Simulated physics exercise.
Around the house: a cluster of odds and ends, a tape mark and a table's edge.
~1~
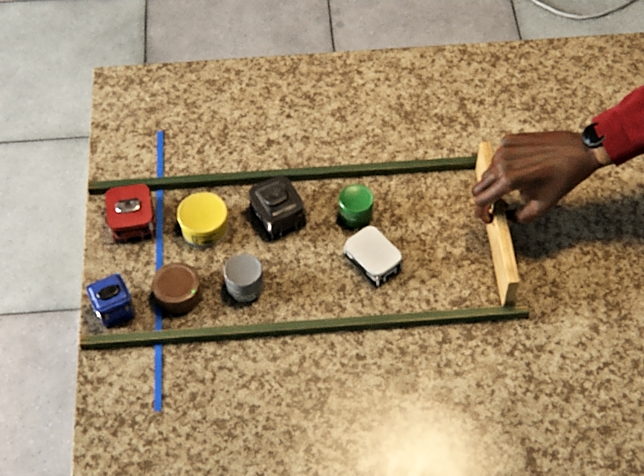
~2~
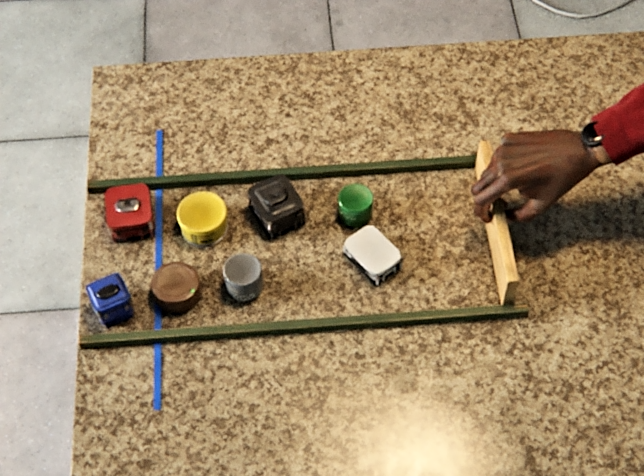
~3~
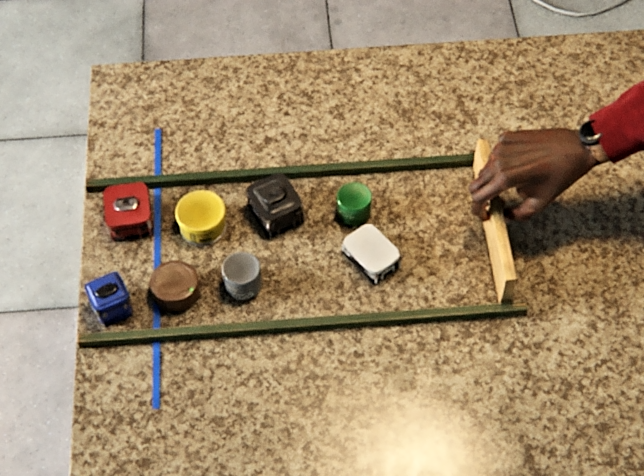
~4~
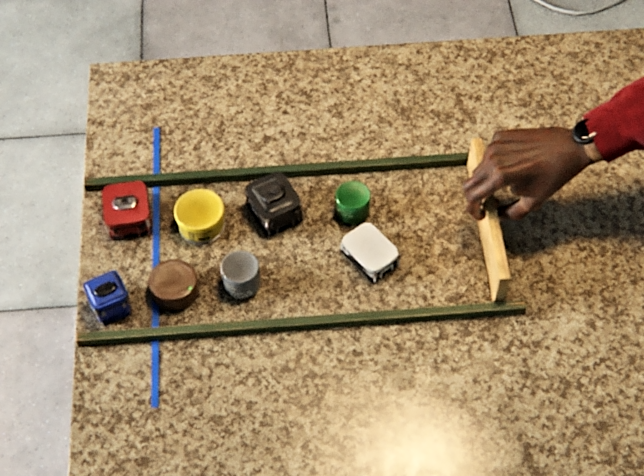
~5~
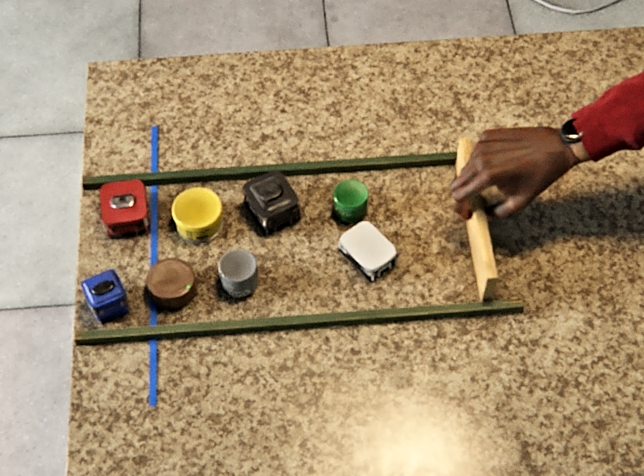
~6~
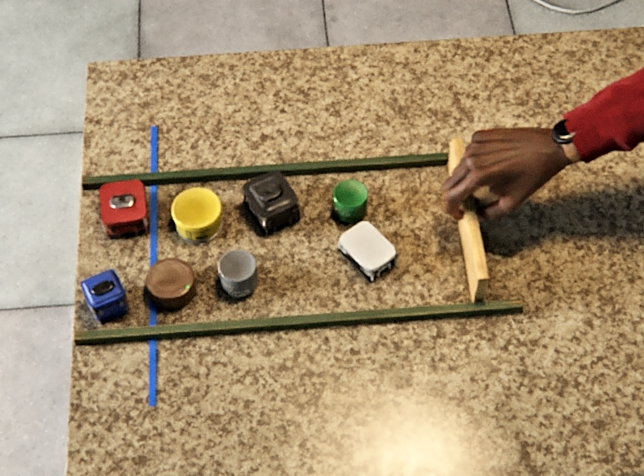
A hand slides a wooden board slightly left between two green strips toward scattered small objects.
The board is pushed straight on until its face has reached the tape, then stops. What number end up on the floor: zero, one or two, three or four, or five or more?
As it turns out, the number that fall off is three or four.
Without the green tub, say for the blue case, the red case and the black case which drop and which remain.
The blue case comes down, the red case drops off, the black case stays on.
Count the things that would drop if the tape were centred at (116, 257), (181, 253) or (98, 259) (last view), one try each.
In that order 5, 1 and 5.
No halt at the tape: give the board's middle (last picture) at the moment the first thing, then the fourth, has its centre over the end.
Near (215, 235) and (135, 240).
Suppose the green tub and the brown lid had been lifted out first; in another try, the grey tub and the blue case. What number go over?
First 1, then 2.
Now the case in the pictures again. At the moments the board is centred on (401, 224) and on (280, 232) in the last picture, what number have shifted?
At the one place 0, at the other 5.
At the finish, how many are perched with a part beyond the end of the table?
The number is 2.
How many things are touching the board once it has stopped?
In contact: 3.
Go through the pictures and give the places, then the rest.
In the first picture, blue case (111, 301); red case (131, 214); brown lid (177, 288); board (496, 223); tape (159, 259).
In the second picture, red case (130, 213); board (496, 221).
In the third picture, brown lid (175, 286); green tub (354, 204).
In the fourth picture, blue case (108, 297); yellow pot (200, 217).
In the fifth picture, red case (125, 209); grey tub (239, 274).
In the sixth picture, blue case (105, 296); red case (125, 209); brown lid (171, 284); board (467, 219); tape (153, 255).
Soon after, none off yet; blue case at rest near (105, 296); red case at rest near (125, 209); brown lid at rest near (171, 284).
After that, none off yet; blue case moving near (95, 298); red case tilting well over near (65, 210); brown lid displaced about its own width near (138, 288).
In the end, the number that fall off is three or four; gone, yellow pot, red case and blue case.
